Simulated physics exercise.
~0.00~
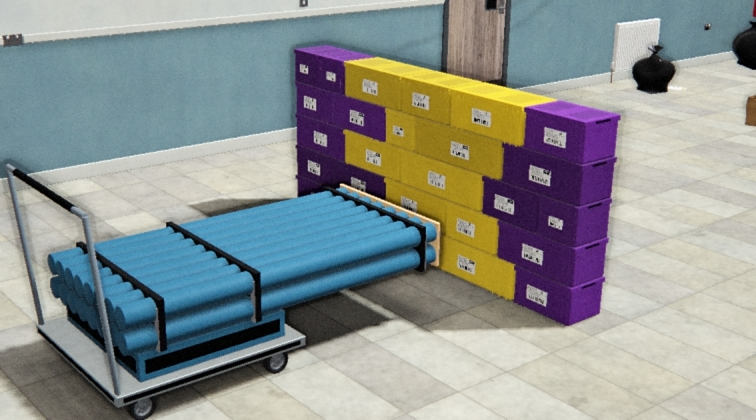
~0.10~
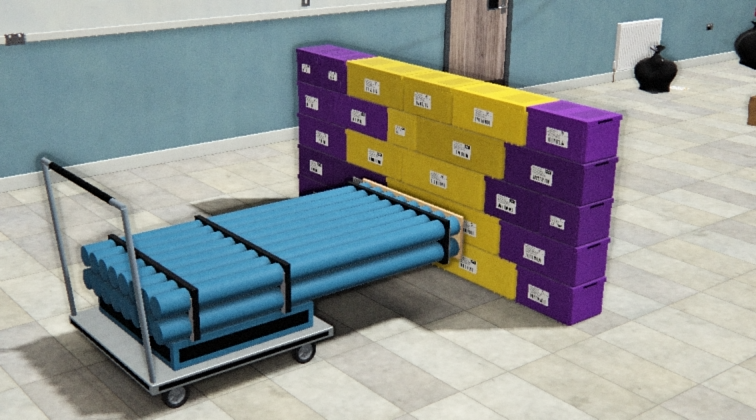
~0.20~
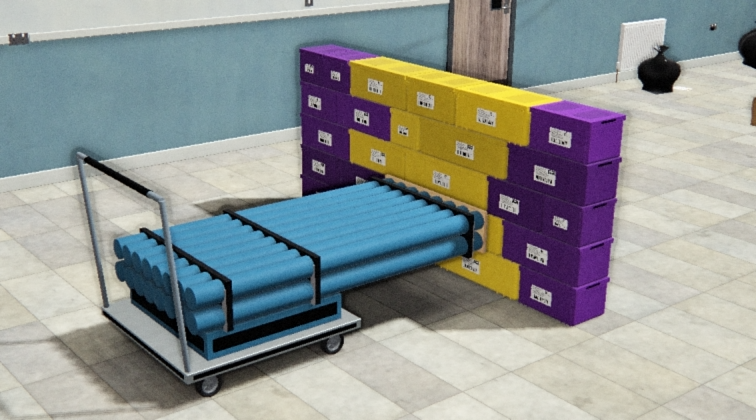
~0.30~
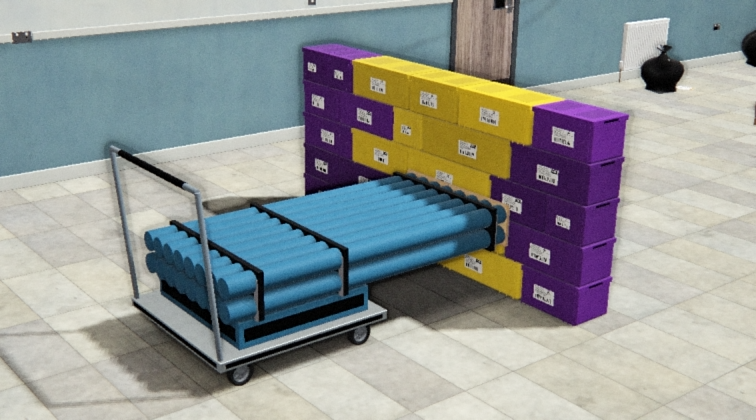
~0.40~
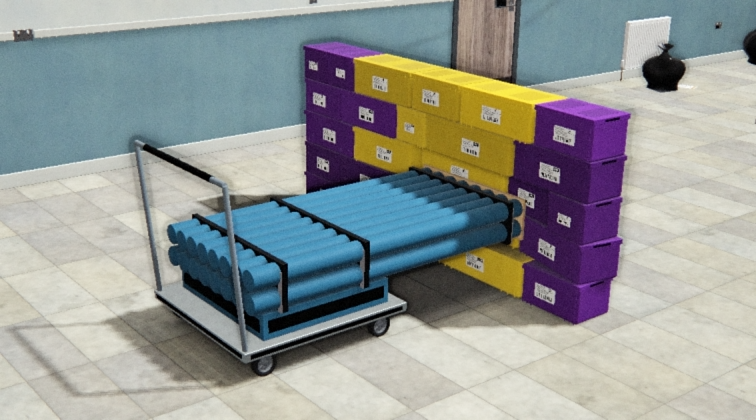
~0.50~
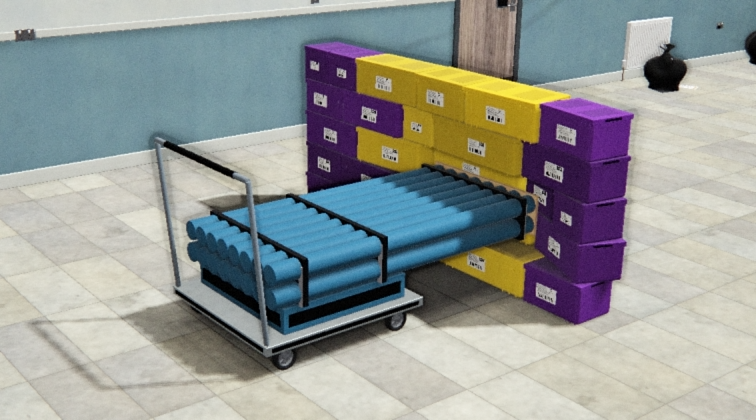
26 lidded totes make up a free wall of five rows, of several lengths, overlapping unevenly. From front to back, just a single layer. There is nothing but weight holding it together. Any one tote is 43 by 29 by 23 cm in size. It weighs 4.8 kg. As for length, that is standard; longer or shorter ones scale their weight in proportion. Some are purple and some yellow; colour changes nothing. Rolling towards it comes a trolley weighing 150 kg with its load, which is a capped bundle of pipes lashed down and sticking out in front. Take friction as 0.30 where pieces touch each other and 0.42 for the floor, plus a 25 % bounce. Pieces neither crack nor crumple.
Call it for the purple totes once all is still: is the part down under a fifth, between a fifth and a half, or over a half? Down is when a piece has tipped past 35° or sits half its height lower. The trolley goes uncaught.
Down part: Between a fifth and a half.
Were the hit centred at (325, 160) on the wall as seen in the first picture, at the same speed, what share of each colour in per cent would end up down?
Purple 50 %, yellow 30 %.
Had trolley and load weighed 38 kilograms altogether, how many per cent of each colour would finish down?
That would leave purple at 0 and yellow at 0 per cent.
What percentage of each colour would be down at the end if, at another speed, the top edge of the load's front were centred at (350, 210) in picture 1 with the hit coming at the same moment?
In that case purple 30, yellow 50 per cent.
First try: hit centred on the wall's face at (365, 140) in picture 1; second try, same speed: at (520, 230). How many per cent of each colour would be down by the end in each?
First try then second: Purple 40 and 40, yellow 60 and 50 per cent.
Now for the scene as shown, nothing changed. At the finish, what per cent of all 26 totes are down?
I'd put it at about 40 percent.
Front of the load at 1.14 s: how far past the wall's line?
Position: Approx. 65 cm beyond.
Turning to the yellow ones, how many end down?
For yellow, the number down is 6.
Around 0.70 s, load 38 cm past the wall's line, still rolling; none of the 14 purple totes down (1 of 26 in all colours); top purple tote unmoved; top yellow tote displaced 12 cm.
Around 1.14 s, load 66 cm past the wall's line, still rolling; 5 of the 14 purple totes down (10 of 26 in all colours); top purple tote unmoved; top yellow tote tipped 34°.
Around 1.78 s, load 97 cm past the wall's line, still rolling; 5 of the 14 purple totes down (11 of 26 in all colours); top purple tote unmoved; top yellow tote tipped 8°, 34 cm lower.
Finally (2.8 s), load 1.11 m past the wall's line, stopped; 5 of the 14 purple totes down (11 of 26 in all colours); top purple tote unmoved; top yellow tote 36 cm lower. That is 36 per cent. Seen by the last camera, middles, top purple tote near (357, 69), top yellow tote near (492, 148).
